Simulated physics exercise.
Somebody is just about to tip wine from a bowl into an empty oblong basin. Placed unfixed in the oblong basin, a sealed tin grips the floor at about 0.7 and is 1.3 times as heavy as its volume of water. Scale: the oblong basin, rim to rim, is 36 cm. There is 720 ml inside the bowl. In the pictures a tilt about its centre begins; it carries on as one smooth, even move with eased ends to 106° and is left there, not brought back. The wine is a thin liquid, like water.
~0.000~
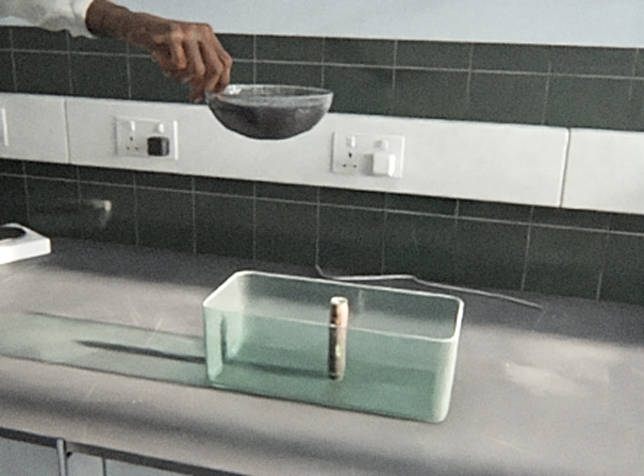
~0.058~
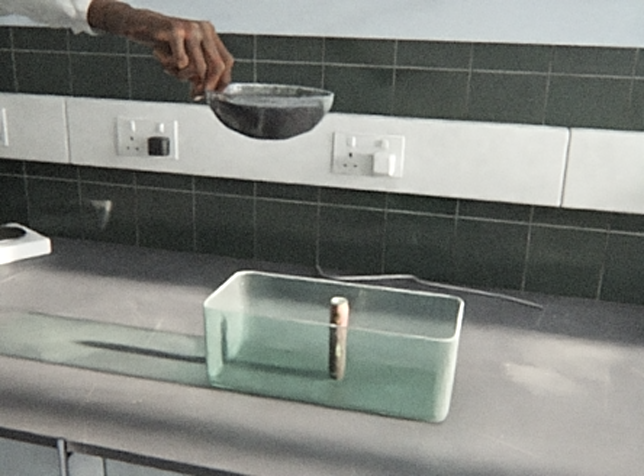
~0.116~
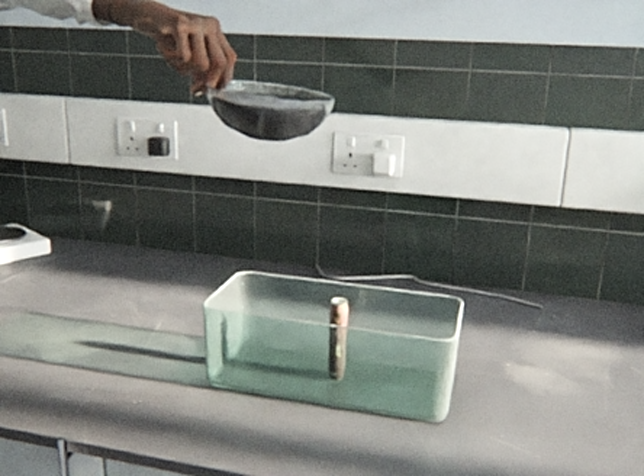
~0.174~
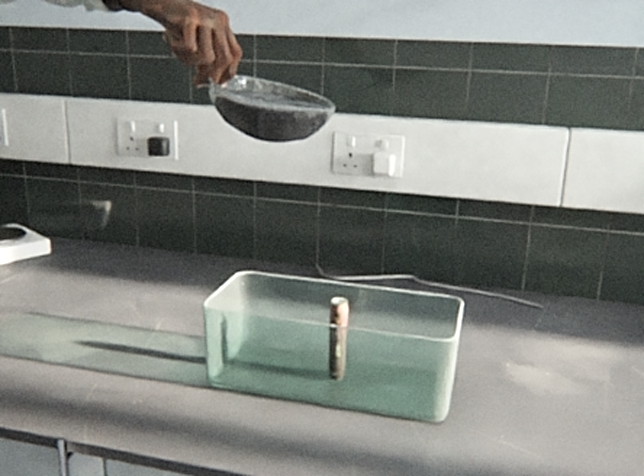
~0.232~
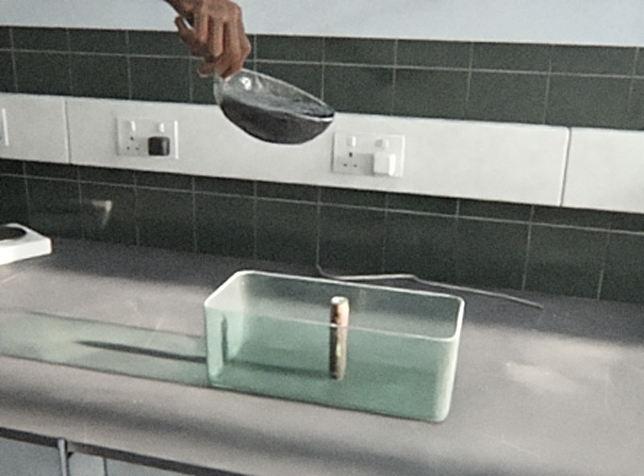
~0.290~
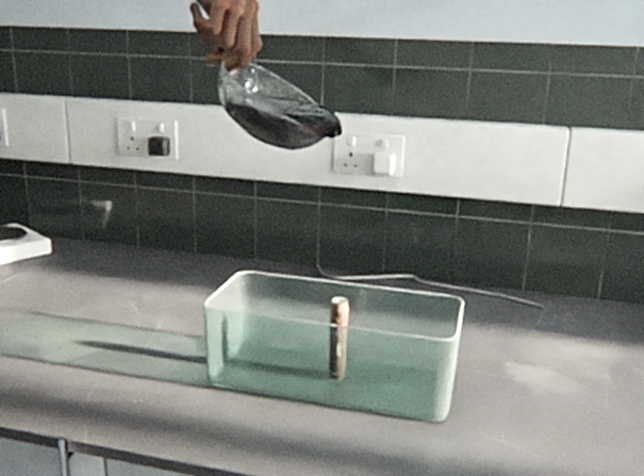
At first, a hand holds a clear bowl of dark liquid nearly level above an empty oblong basin, in which a small upright cylinder stands on a grey counter. The hand then tilts the bowl rightward, slowly and then more steeply, until the dark liquid gathers at its lowered right rim and begins to edge over.
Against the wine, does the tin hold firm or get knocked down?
It tips over.
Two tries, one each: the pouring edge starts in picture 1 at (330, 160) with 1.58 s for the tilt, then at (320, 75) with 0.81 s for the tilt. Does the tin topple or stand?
Run one: It does not tip. Run two: It tumbles.
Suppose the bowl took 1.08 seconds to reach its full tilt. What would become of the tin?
Result: Tin still standing.
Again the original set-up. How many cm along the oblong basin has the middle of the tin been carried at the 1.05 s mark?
Close to 7 cm.
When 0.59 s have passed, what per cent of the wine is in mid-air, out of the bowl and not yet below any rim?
My guess is roughly 64 %.
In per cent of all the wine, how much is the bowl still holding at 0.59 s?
I'd put it near 5 percent.
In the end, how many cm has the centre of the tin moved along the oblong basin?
Roughly 8.0 cm.
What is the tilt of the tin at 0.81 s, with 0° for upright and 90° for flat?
About 10 degrees from upright.
By 0.59 s the tilt is 89° and 5 per cent is still to pour; the tin stands where it began.
By 0.81 s the tilt is 106° and 0 per cent is still to pour; the tin leans 11°.
By 1.05 s the tilt is 106° and 0 per cent is still to pour; the tin lies on its side.
By 1.30 s the tilt is 106° and 0 per cent is still to pour; the tin lies on its side.
At rest the tin lies on its side.
